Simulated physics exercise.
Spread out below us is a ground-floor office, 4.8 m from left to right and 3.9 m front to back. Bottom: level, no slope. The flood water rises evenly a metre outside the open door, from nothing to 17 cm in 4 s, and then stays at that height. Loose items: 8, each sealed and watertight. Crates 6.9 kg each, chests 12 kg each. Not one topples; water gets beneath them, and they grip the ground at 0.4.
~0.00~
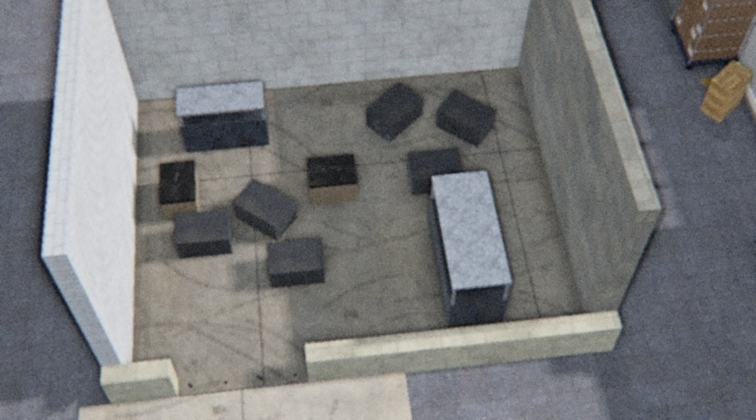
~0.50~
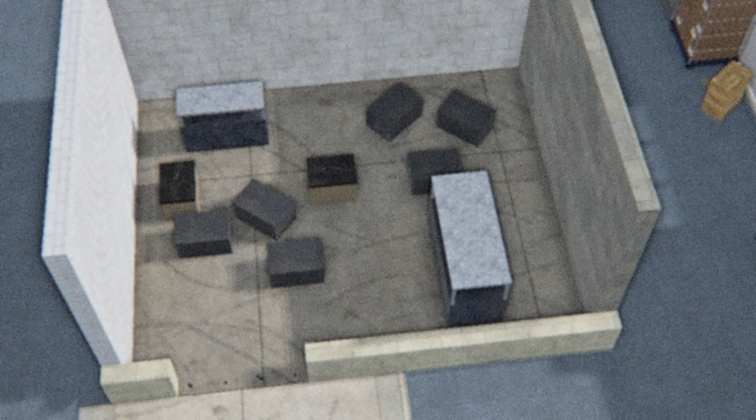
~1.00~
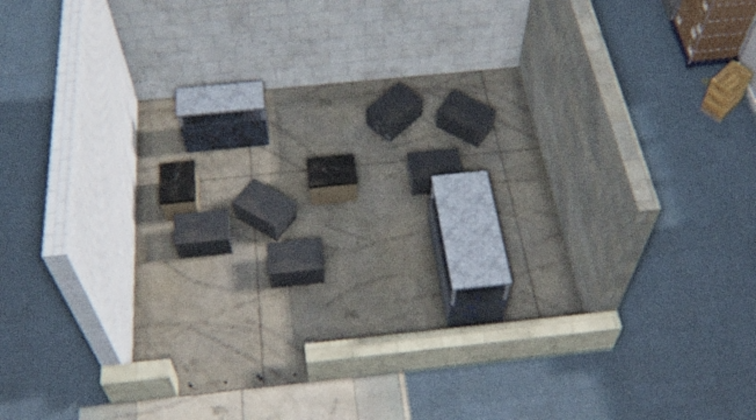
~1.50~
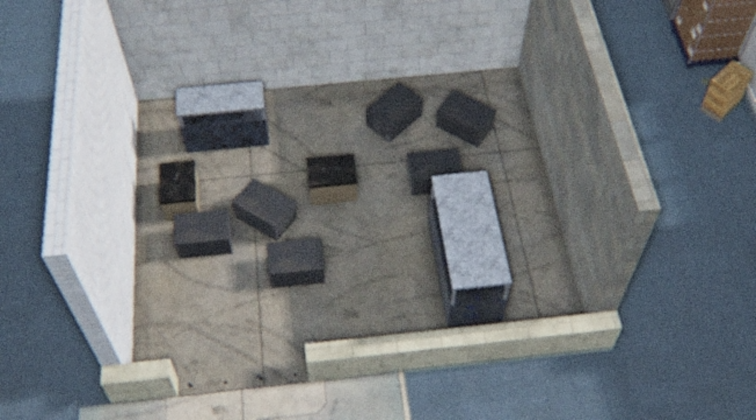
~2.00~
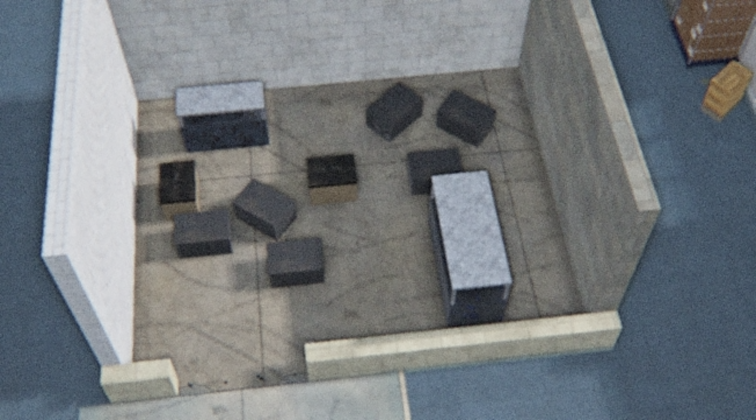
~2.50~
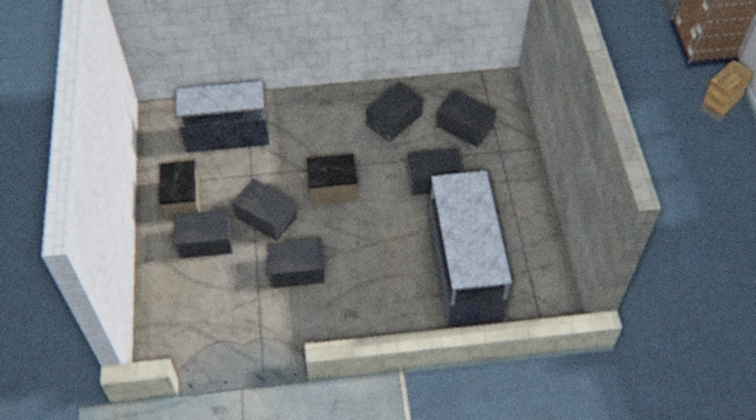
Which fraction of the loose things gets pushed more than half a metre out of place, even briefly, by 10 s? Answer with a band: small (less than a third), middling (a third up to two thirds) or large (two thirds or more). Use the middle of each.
Large.
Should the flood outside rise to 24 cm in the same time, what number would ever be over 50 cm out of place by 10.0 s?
That would give 8.
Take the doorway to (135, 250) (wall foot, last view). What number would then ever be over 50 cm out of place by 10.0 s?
In that case 7 of them.
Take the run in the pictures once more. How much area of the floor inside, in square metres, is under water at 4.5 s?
Roughly 4.5 m2.
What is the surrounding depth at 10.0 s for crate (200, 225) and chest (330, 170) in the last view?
Around 8 cm and 7 cm.
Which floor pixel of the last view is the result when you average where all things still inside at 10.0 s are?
Mean position: Approximately (420, 136).
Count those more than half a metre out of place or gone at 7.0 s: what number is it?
By then 3.
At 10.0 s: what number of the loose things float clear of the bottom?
At that time, 5.
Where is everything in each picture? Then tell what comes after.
A crate at (435, 164), on the bottom; a crate at (467, 110), on the bottom; water covers 0.0 m2; 0 of 8 have shifted, in the first frame.
A crate at (435, 164) rests on the ground; a crate at (467, 110) rests on the ground; 0.0 m2 under water; 0 of 8 have shifted, in the second frame.
A crate at (435, 164) rests on the ground; a crate at (467, 110) rests on the ground; water covers 0.0 m2; 0 of 8 have shifted, in the third frame.
A crate at (435, 164), on the bottom; a crate at (467, 110) rests on the ground; 0.0 m2 under water; 0 of 8 have shifted, in the fourth frame.
A crate at (435, 164), on the bottom; a crate at (467, 110), on the bottom; 0.0 m2 under water; 0 of 8 have shifted, in the fifth frame.
A crate at (435, 164) rests on the ground; a crate at (467, 110), on the bottom; water covers 0.3 m2; 0 of 8 have shifted, in the sixth frame.
After 3.5 s 0 of 8 are over 50 cm from their spots; 0 afloat.
After 4.5 s 0 of 8 are over 50 cm from their spots; 0 afloat.
After 7.0 s 3 of 8 are over 50 cm from their spots; 3 afloat.
After 10.0 s 8 of 8 are over 50 cm from their spots, and 8 have been at some point; 5 afloat.
